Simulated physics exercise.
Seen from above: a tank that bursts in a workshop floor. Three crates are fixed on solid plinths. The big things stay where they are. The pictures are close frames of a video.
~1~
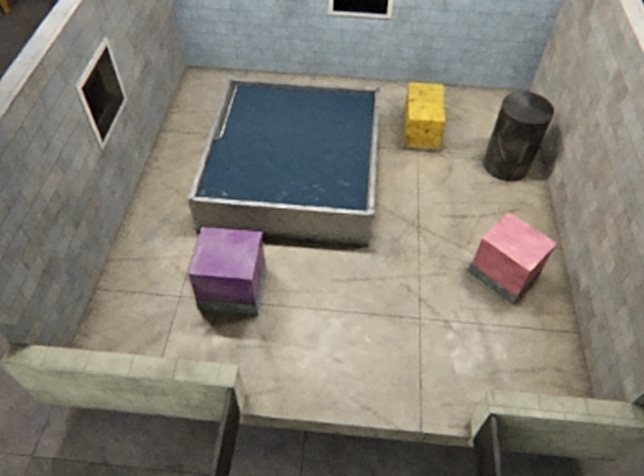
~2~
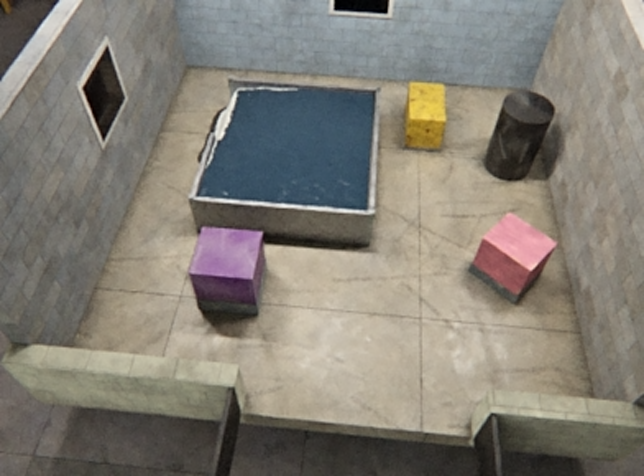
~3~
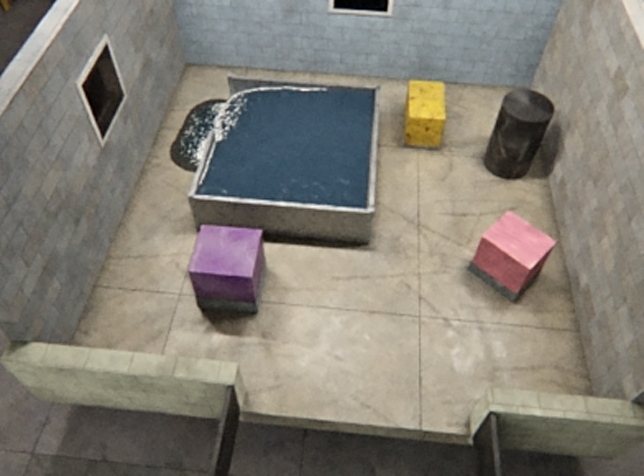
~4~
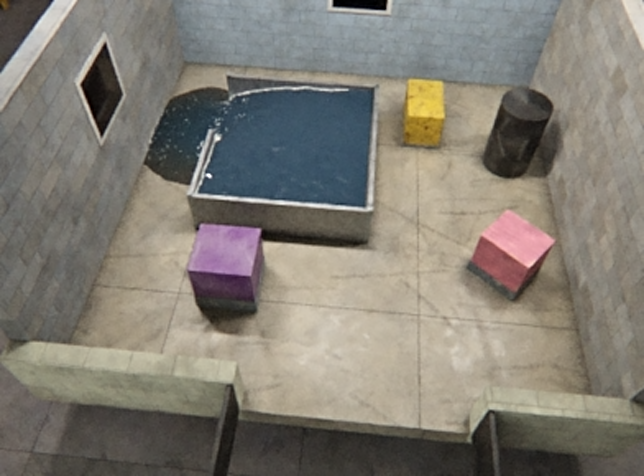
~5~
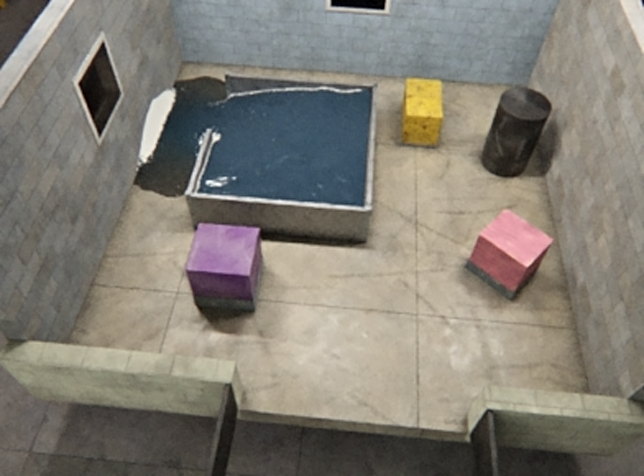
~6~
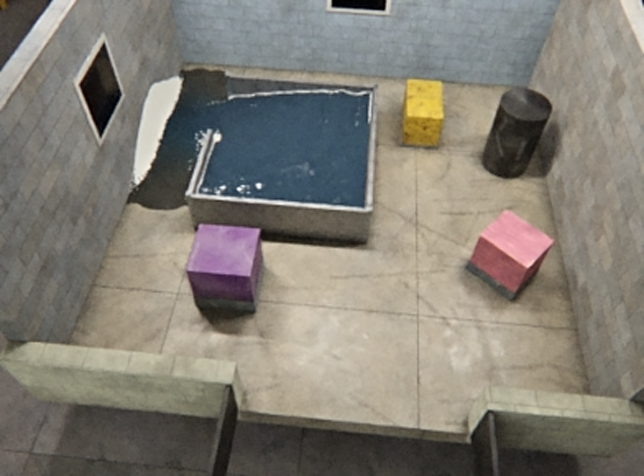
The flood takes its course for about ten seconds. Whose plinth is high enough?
The pink crate stays dry; the purple crate stays dry; the yellow crate gets wet.
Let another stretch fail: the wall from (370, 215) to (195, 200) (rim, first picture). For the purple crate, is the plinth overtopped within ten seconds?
One by one: The purple one is wetted.
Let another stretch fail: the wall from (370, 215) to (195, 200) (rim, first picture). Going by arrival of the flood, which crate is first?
First comes the crate marked purple.
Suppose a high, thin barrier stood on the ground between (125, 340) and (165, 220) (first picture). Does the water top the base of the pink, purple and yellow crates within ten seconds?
My reading: The pink crate is spared; the purple crate remains dry; the yellow crate gets wet.
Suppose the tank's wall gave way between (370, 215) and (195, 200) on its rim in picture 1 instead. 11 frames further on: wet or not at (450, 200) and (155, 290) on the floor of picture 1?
In that order: No water, under water.
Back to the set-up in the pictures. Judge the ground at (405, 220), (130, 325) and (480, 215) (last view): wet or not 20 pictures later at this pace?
In that order: No water, flooded, free of water.
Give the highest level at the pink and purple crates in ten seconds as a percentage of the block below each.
Roughly 80 per cent, then 50 per cent.
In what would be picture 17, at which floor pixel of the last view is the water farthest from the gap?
Near (58, 371).
A moment on, water covers 15 % of the floor; the pink crate not reached, the purple crate not reached, the yellow crate not reached.
Next, water covers 35 % of the floor; the pink crate not reached, the purple crate water round its plinth, the yellow crate not reached.
Then, water covers 55 % of the floor; the pink crate not reached, the purple crate water round its plinth, the yellow crate water round its plinth.
Later, water covers 90 % of the floor; the pink crate water round its plinth, the purple crate water round its plinth, the yellow crate water round its plinth.
In the end, water covers 100 % of the floor; the pink crate stayed above the water, the purple crate stayed above the water, the yellow crate was topped.
